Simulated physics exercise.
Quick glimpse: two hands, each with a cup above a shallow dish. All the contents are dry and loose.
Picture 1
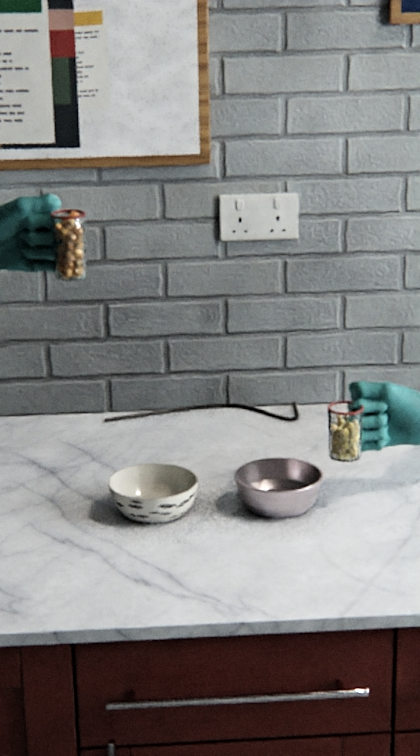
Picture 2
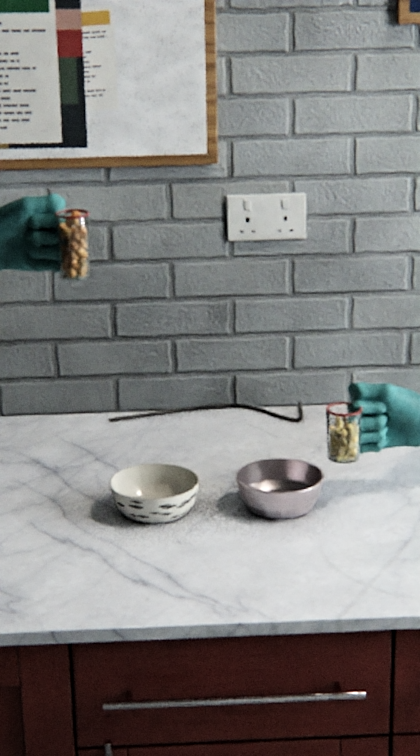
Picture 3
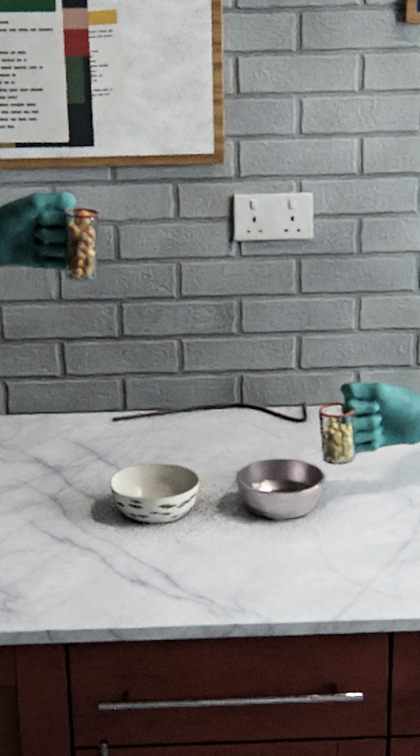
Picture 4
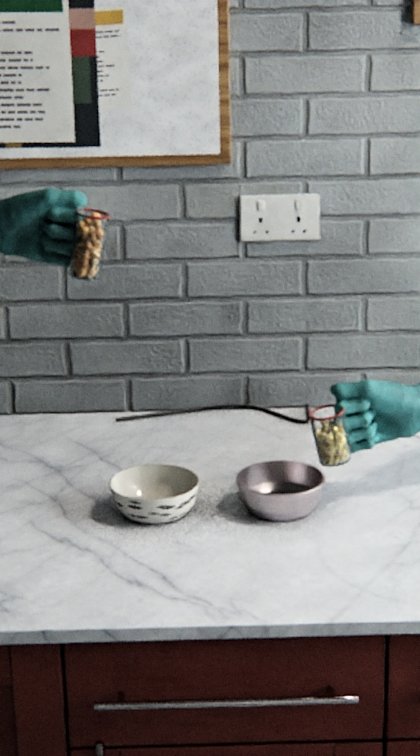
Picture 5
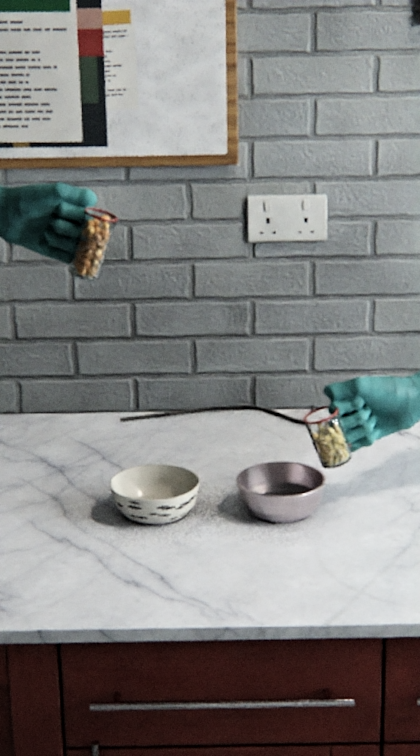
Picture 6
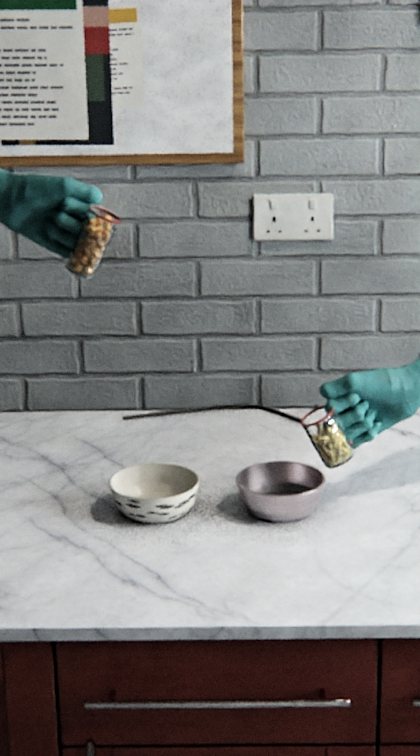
Two teal-gloved hands, each holding a small clear cup of dry, loose pieces, moved slightly inward and gradually tilted the cups, the left held high above a patterned bowl, the right lower beside a metallic one.
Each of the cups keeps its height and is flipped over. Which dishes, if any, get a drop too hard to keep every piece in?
Result: On the left the dish: Expect some spillage there. Right: Expect zero spillage there.
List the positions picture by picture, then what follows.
Left dish near (155, 502), empty; left cup near (69, 246), holding round wooden beads, high above its dish; right dish near (283, 494), empty; right cup near (345, 432), holding soya beans, just above its dish, in the first picture.
Left cup near (74, 245), upright; right cup near (344, 433), upright, in the second picture.
Left cup near (81, 245), tipped 3°; right cup near (338, 434), tipped 3°, in the third picture.
Left cup near (88, 245), tipped 10°; right cup near (331, 436), tipped 10°, in the fourth picture.
Left cup near (92, 245), tipped 18°; right cup near (329, 438), tipped 18°, in the fifth picture.
Left dish near (152, 502); left cup near (92, 243), tipped 26°; right dish near (282, 499); right cup near (329, 437), tipped 26°, in the sixth picture.
Then, 0.66 s on from there, left, the whole lot still in the cup; right, the whole lot still in the cup.
Then, 1.24 s on from there, left, the bulk still in the cup, a little in the air; right, the bulk still in the cup, a little in the dish, a little in the air.
Then, 1.73 s on from there, left, near two thirds in the dish, a little outside the dish, near a quarter in the air; right, the whole lot in the dish.
In the end, left, near two thirds in the dish, near a third outside the dish; right, the whole lot in the dish, none at all outside the dish.
